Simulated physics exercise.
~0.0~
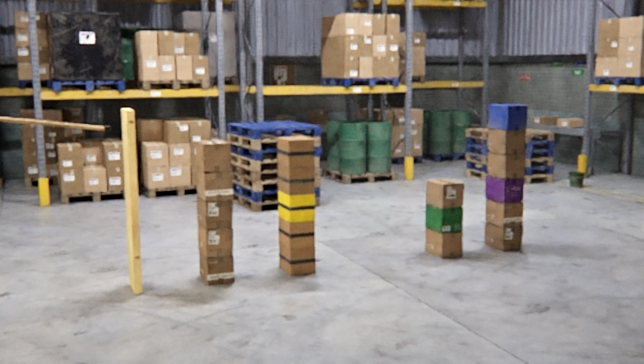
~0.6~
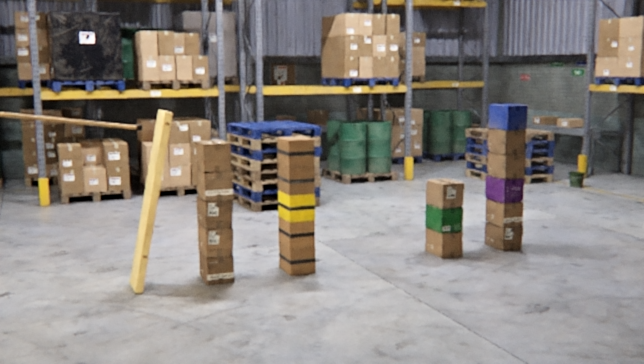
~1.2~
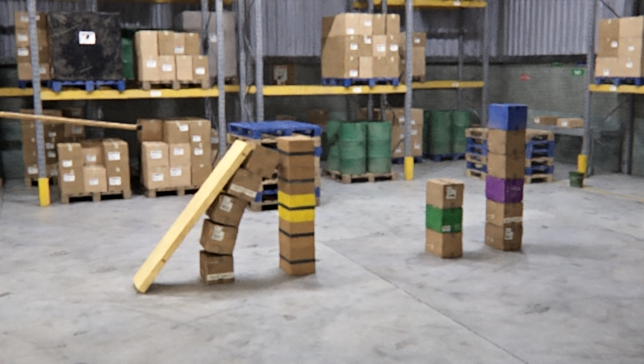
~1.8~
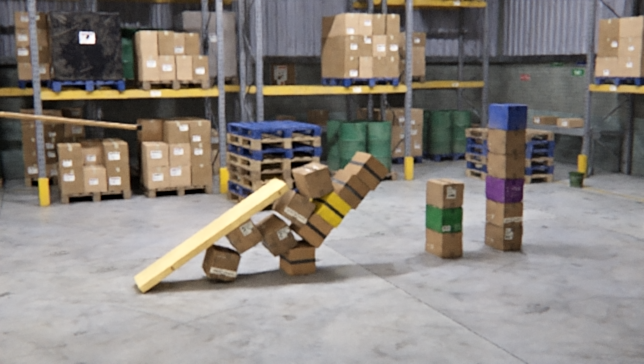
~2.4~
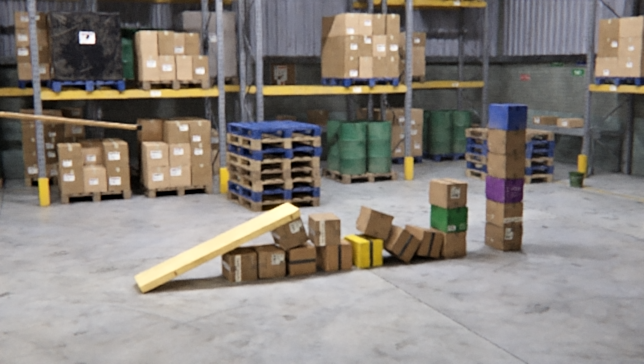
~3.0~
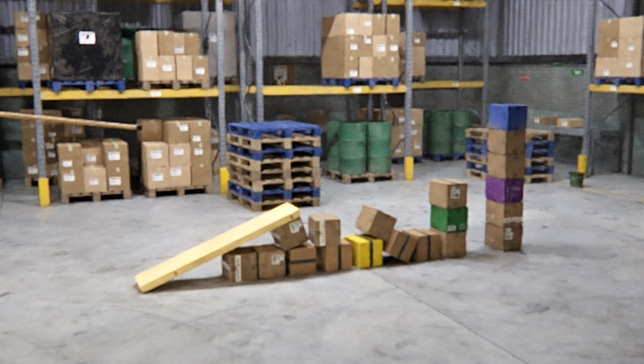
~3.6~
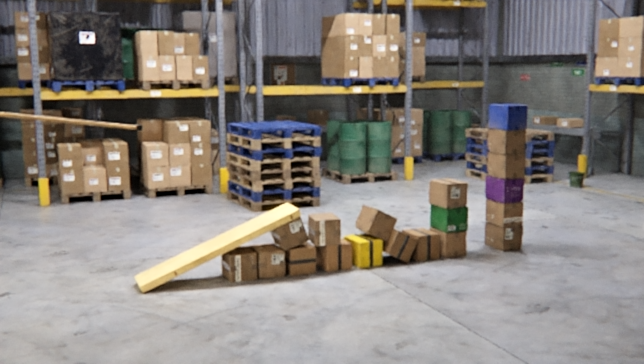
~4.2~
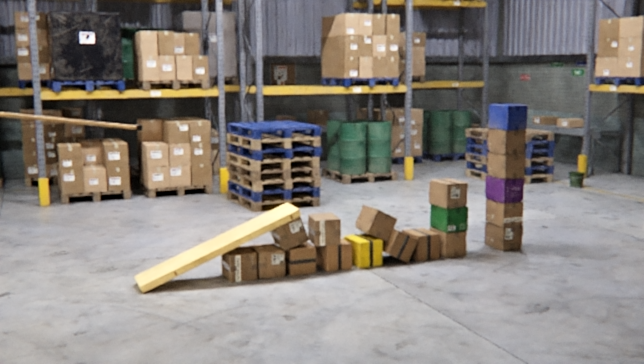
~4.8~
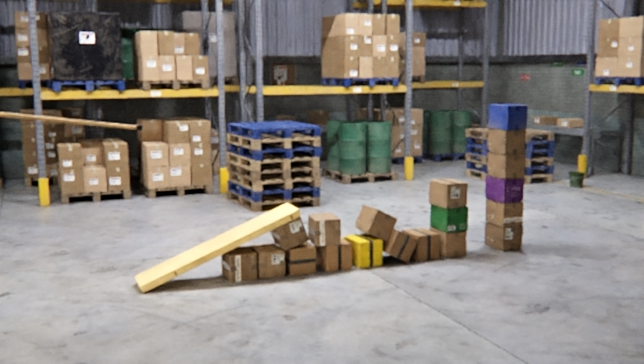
The clip opens on a warehouse floor where a pale wooden board stands upright at the left of a row of four carton stacks, with a pole reaching in from the left edge. The pole nudges the board, which tips right into the first stack. That stack buckles and topples against the second, whose yellow-banded carton tilts and falls with its neighbours. The tumbling boxes spill along the floor up to the short stack with the green carton, which stays standing. Everything settles with the board leaning on the fallen cartons, while the tall stack with blue and purple cartons remains upright.
